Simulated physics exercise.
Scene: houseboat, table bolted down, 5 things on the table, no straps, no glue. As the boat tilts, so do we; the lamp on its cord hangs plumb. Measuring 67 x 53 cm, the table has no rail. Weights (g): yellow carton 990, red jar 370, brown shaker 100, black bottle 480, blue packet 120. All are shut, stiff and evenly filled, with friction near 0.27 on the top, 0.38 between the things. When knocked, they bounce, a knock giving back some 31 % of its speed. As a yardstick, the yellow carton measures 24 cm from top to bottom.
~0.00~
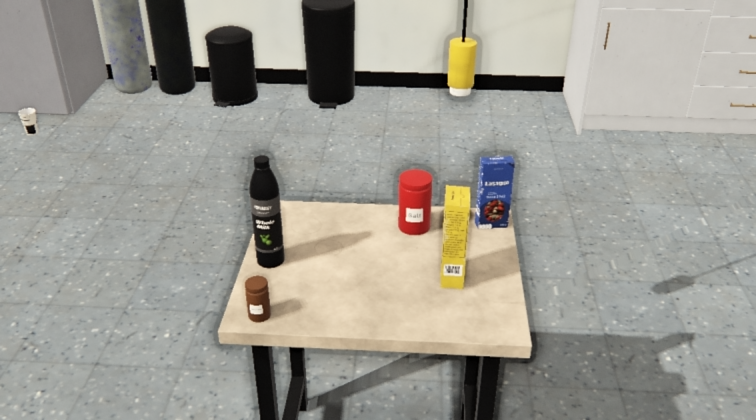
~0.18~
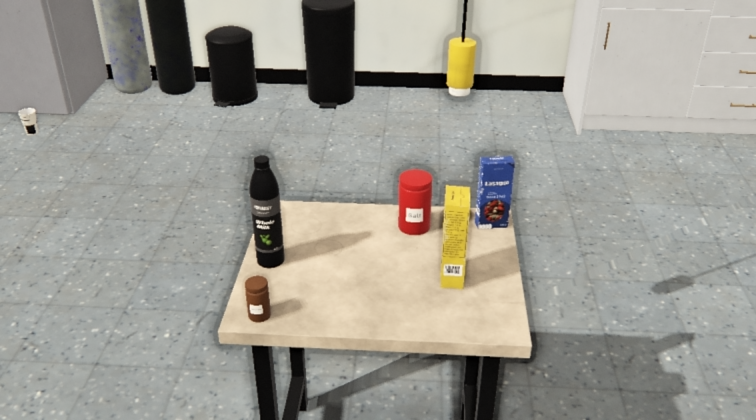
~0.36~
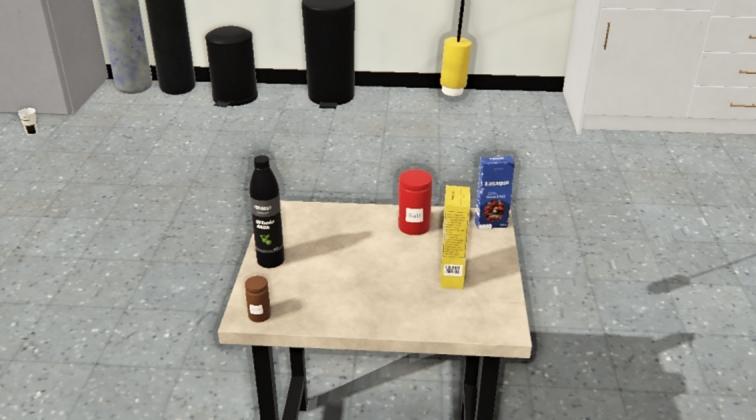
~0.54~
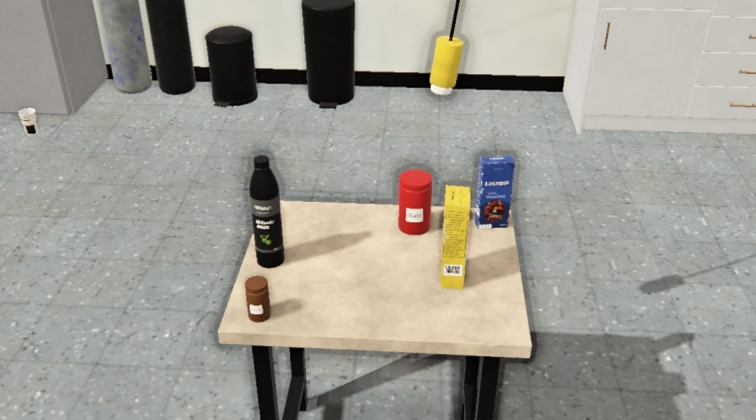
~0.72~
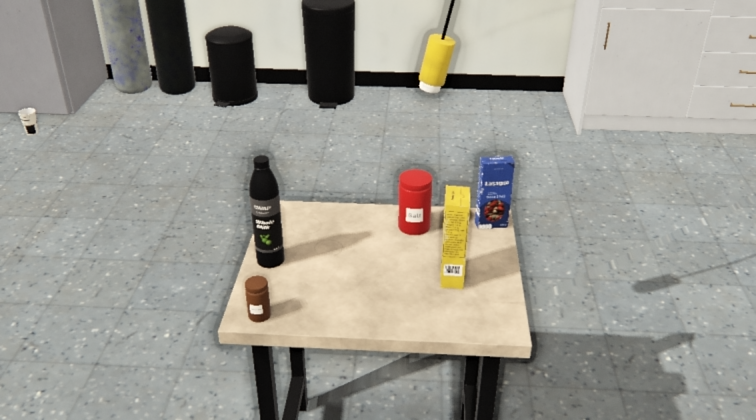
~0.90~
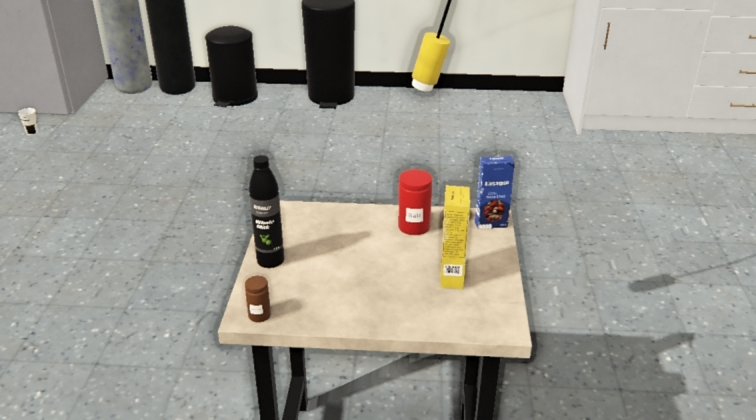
A yellow lamp hung straight at first, then swung gradually leftward on its cord behind the table, where a black bottle, brown shaker, red jar, yellow carton and blue packet stayed still.
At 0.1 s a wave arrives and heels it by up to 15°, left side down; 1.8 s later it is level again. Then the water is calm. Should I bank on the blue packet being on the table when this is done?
Yes, you can.
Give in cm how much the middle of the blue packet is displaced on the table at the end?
Start to finish, roughly 0 cm.
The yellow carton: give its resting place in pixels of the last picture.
Its middle comes to rest around (373, 264).
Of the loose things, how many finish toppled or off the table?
The count is 1.
Around 1.40 s, heel 9°, left side down; yellow carton tipped 33° against what carries it.
Around 1.60 s, heel 4°, left side down; yellow carton on its side.
Finally (2.4 s), on their side or leaning hard on the table, yellow carton; the other 4 still in place (within 5 cm). In the last view, blue packet near (494, 193).
